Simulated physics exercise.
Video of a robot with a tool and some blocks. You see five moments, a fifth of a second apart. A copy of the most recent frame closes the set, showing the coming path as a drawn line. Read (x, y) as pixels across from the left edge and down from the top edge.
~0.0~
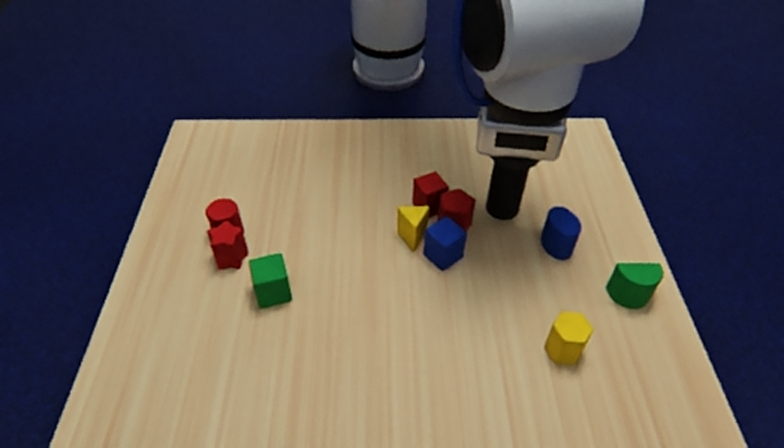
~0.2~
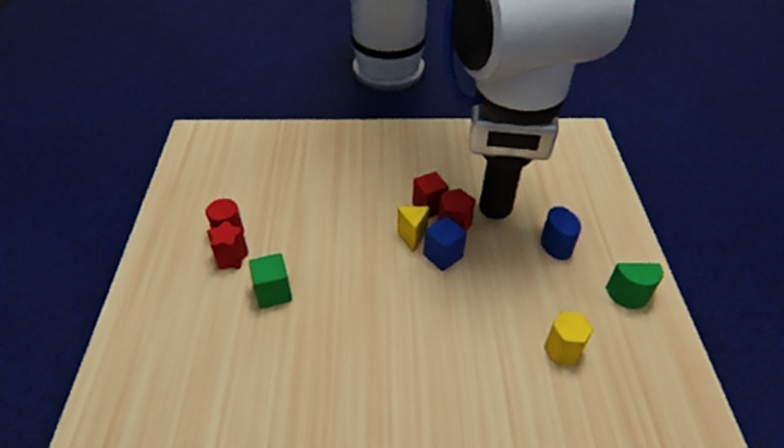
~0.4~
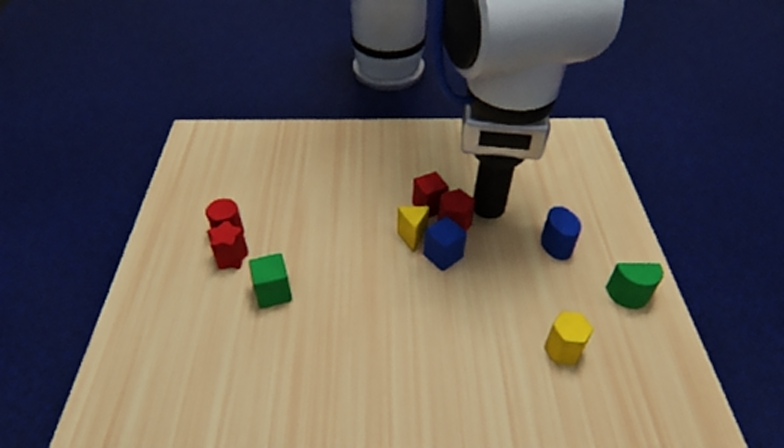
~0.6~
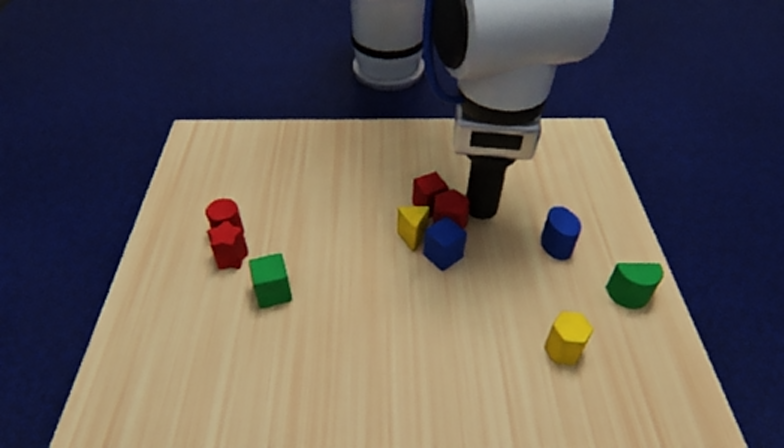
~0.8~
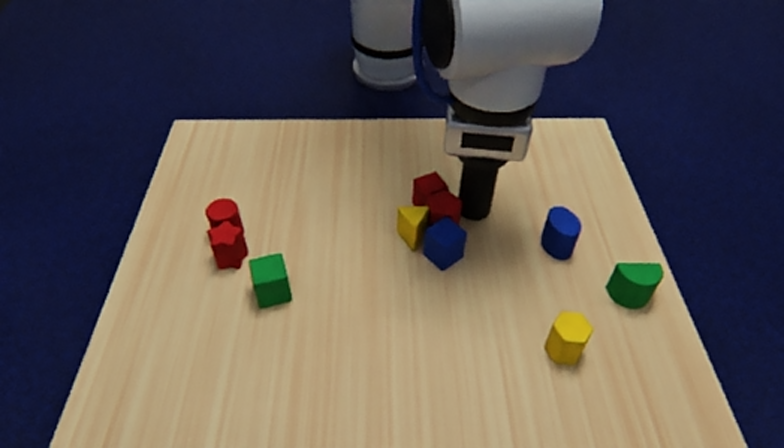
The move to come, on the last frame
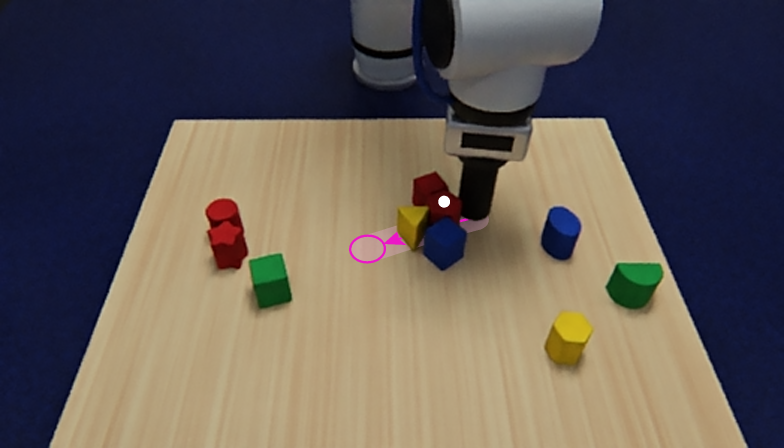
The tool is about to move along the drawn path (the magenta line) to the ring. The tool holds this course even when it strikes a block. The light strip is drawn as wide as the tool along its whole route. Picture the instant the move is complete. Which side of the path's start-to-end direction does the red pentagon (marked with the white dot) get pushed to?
Taking start-to-end as forward, the block's sideways shift goes to the right.
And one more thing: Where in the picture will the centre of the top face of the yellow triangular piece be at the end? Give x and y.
The yellow triangular piece ends near (309, 237).
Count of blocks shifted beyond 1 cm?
It looks like two blocks will be pushed more than about 1 cm.
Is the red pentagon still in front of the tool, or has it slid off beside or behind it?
At that point it is up front.
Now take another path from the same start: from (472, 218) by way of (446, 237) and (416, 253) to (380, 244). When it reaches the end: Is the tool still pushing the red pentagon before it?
Final answer: Yes.
The line goes straight from (472, 218) to (368, 249); the dot is on the red pentagon.
On the path given first. One third of the way, tool (437, 218); yellow triangular piece (386, 218), turned 80° anticlockwise; red square block (428, 181); red pentagon (406, 206), turned 30° clockwise.
Two thirds of the way, tool (403, 228); yellow triangular piece (350, 227), turned 65° anticlockwise; red square block (428, 181); red pentagon (370, 214), turned 40° clockwise.
At the end, tool (367, 240); yellow triangular piece (309, 237), turned 60° anticlockwise; red square block (428, 181); red pentagon (332, 224), turned 45° clockwise; blue square block unmoved.
